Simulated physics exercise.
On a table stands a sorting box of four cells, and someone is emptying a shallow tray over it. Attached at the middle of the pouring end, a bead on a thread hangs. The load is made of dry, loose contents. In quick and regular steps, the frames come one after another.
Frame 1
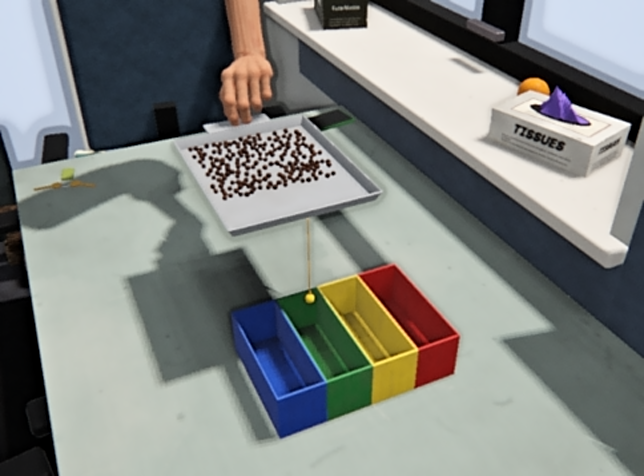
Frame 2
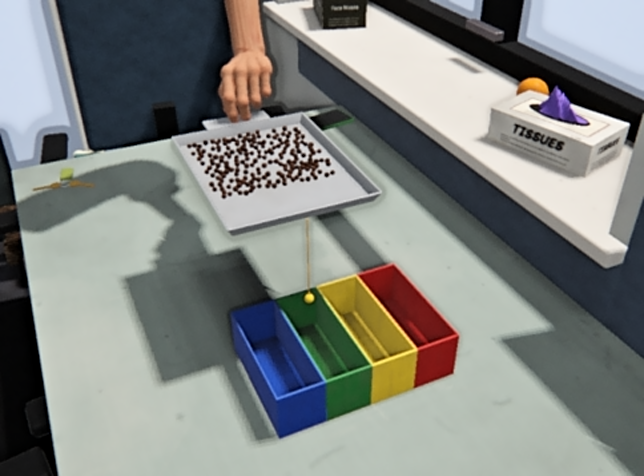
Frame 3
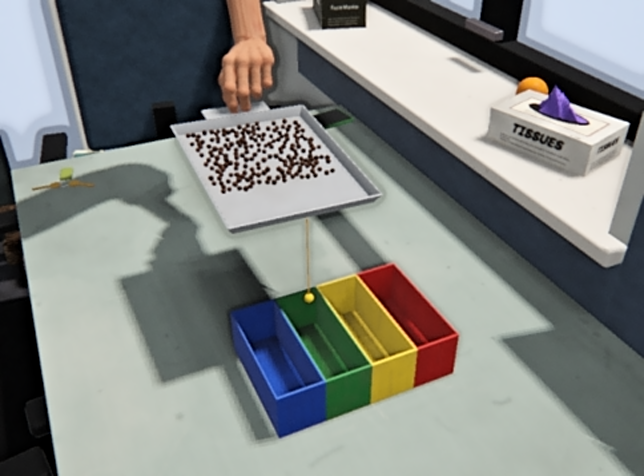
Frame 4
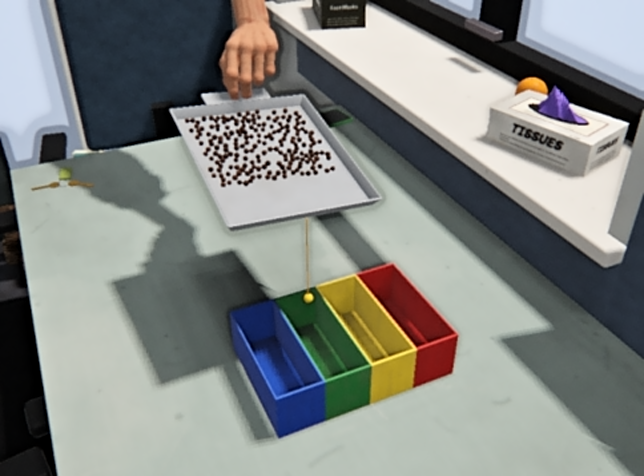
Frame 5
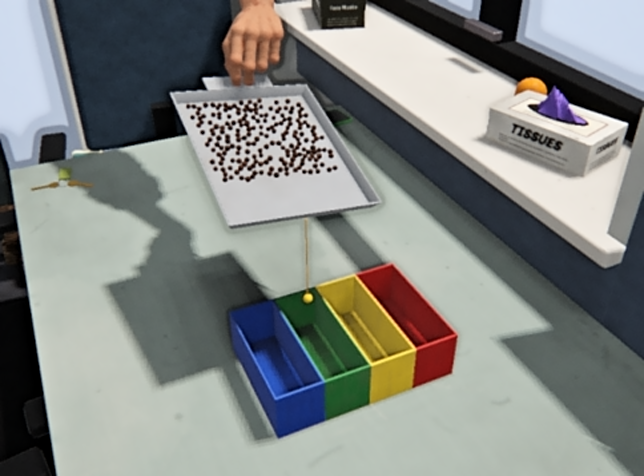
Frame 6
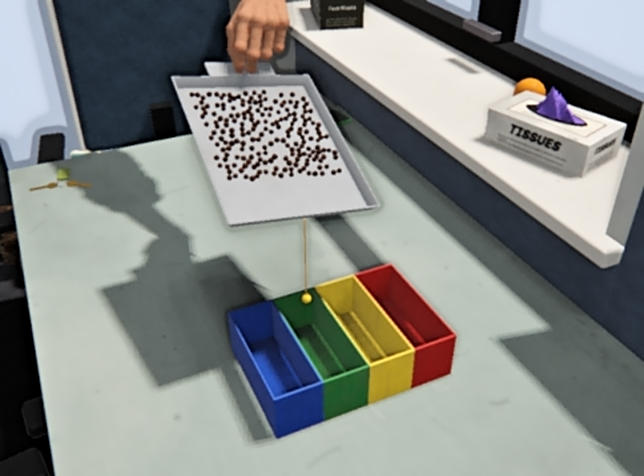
A shallow tray of small dark berries, gripped by a hand at its far edge, slowly tilted toward a blue, green, yellow and red sorting box while a yellow bead hung nearly still.
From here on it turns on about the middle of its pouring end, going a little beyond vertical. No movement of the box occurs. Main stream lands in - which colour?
Red cell.
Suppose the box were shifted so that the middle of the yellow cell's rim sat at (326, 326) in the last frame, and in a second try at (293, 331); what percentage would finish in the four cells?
Result, in turn: 50 %, 10 %.
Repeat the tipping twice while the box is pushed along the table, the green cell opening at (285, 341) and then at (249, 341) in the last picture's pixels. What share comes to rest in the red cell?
Trial 1 around 50 percent, trial 2 around 10 percent.
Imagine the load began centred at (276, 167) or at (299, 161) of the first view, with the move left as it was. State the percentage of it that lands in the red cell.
First try 60 %, second try 60 %.
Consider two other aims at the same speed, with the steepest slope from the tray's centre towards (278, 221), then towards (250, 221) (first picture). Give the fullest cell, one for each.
Try 1 - the blue one / try 2 - the blue cell.
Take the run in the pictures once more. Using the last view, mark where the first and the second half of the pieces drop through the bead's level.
First around (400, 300), afterwards around (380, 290).
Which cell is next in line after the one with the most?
Rank 2: The yellow one.
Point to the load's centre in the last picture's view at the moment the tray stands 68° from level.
Near (385, 276).
Just after the last frame, tray tipped steeply; roughly a quarter on the tray; roughly a quarter in the red cell; about a tenth in the yellow cell; just a few in the green cell; roughly half falling or outside the box.
A moment on, tray tipped past a quarter turn; roughly two thirds in the red cell; roughly a quarter in the yellow cell; just a few in the green cell; just a few falling or outside the box.
Further on, tray tipped past a quarter turn; roughly two thirds in the red cell; roughly a quarter in the yellow cell; just a few in the green cell; just a few falling or outside the box.
When it is over, tray tipped past a quarter turn; roughly two thirds in the red cell; roughly a quarter in the yellow cell; just a few in the green cell; not one in the blue cell; just a few outside the box.
